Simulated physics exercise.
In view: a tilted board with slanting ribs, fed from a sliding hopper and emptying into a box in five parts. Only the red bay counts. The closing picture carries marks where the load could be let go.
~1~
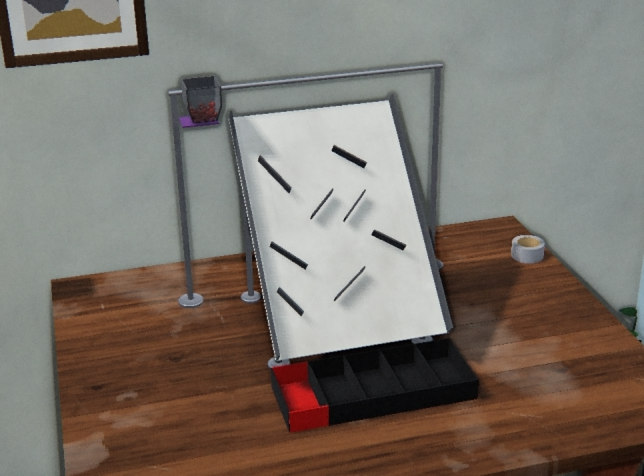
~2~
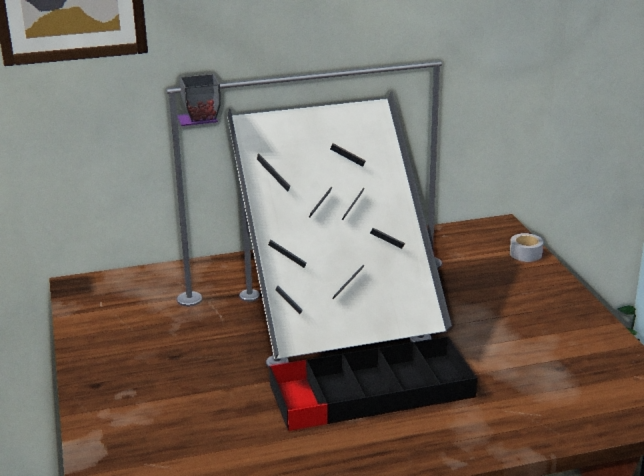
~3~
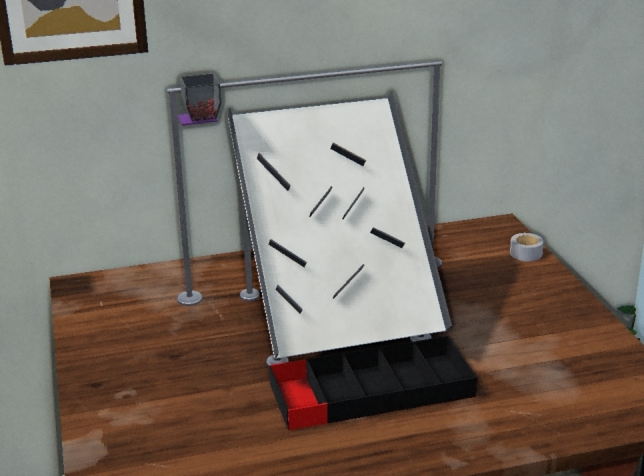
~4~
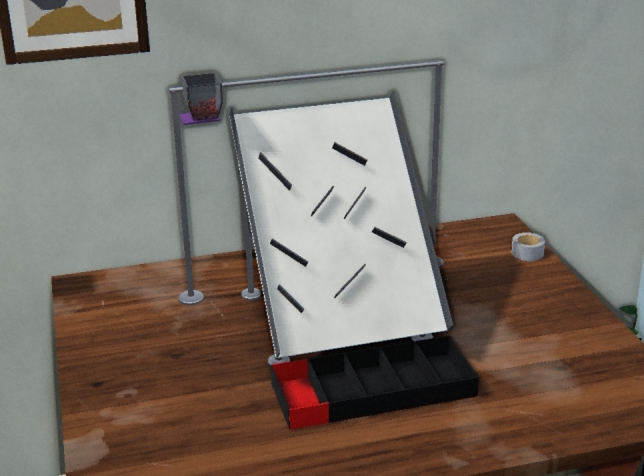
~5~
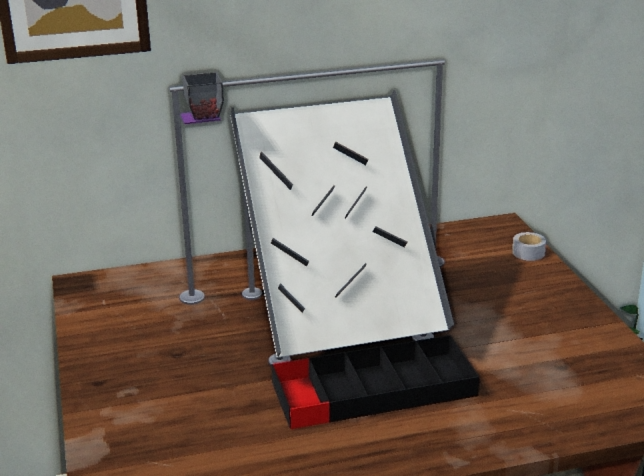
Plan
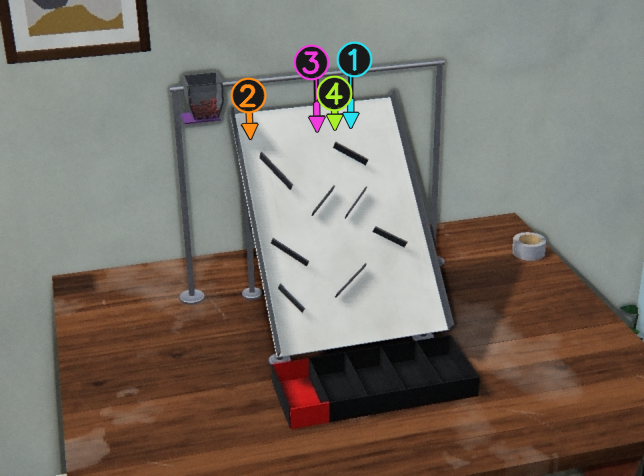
The clip shows a tilted white board with dark slanting ribs on a wooden table, a small hopper at its upper left and a black box with a red left bay below; apart from slight view shifts, nothing visibly moves.
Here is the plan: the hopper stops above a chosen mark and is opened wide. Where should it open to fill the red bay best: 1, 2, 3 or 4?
The best mark is 2.
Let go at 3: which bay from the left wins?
The second from the left.
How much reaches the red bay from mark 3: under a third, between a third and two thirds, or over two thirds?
Mark 3 gives under a third.
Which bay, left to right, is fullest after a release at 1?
The fifth from the left.
On the marked copy, mark 1 meets the board at (350, 122); mark 2 meets the board at (250, 133); mark 3 meets the board at (317, 126); mark 4 meets the board at (334, 124).
If 1 is chosen, a stray few in the red bay, most in other bays, about a quarter held on the board, a stray few outside the box.
If 2 is chosen, about a third in the red bay, about half in other bays, a small part held on the board.
If 3 is chosen, a stray few in the red bay, most in other bays, about a quarter held on the board.
If 4 is chosen, none in the red bay, about two thirds in other bays, about a third held on the board.
